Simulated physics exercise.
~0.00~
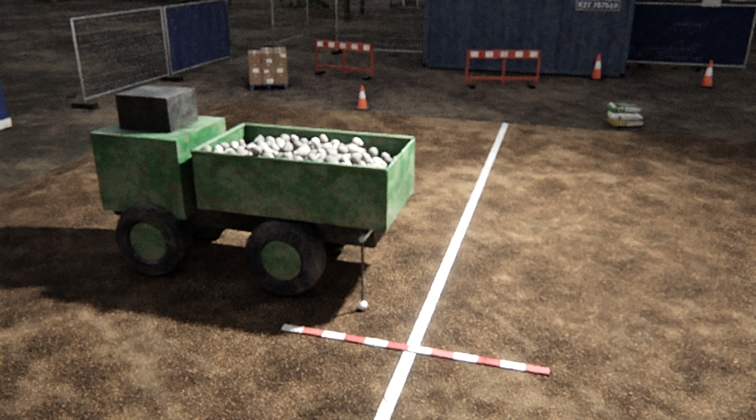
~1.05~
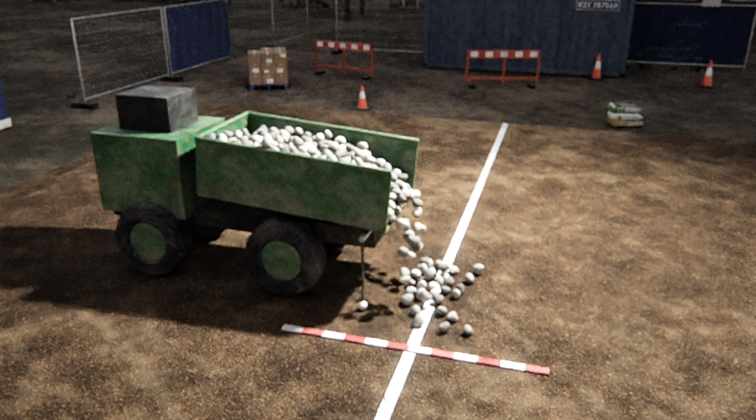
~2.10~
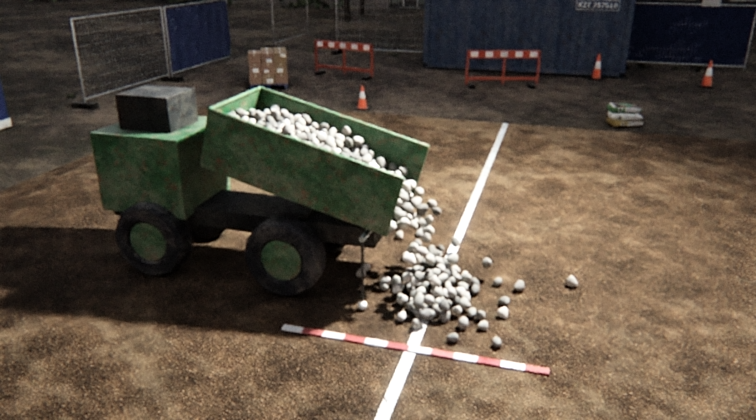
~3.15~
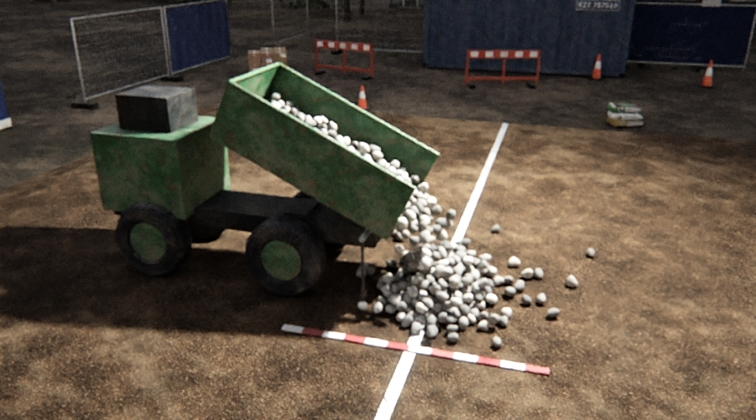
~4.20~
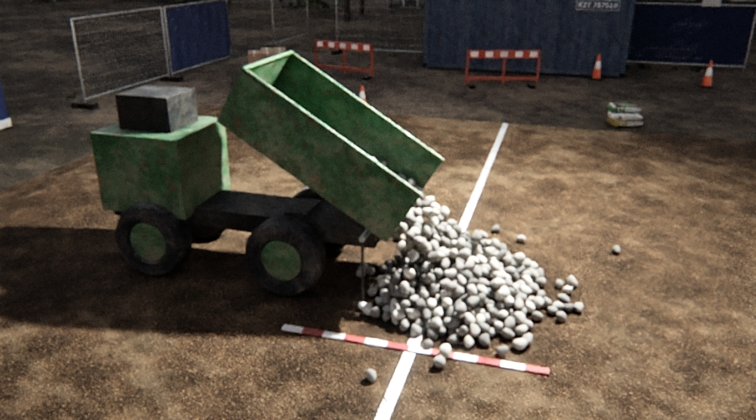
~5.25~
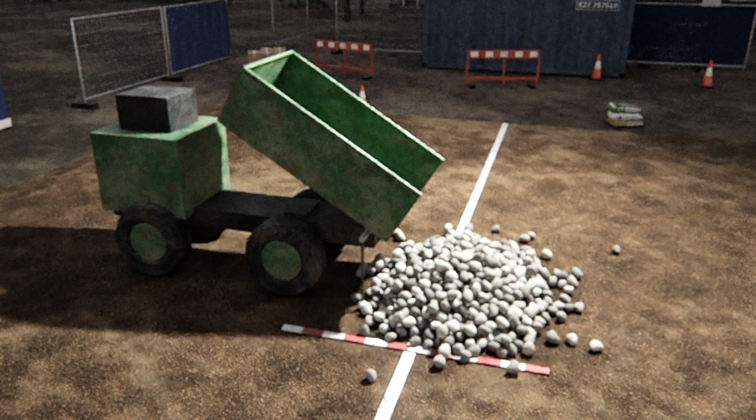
At the start, a green tipping truck loaded with pale rounded stones stands on brown ground, its bed level, just left of a painted white line crossed by a red and white staff. The front of the bed begins to rise, and stones spill from the open right end onto the line. As the bed tilts steeper, the heap grows and spreads rightward, with a few stones rolling ahead. The bed then stops at a steep slant and empties. Finally, the stones rest in a broad mound across the line, mostly beyond it, with a few scattered around.
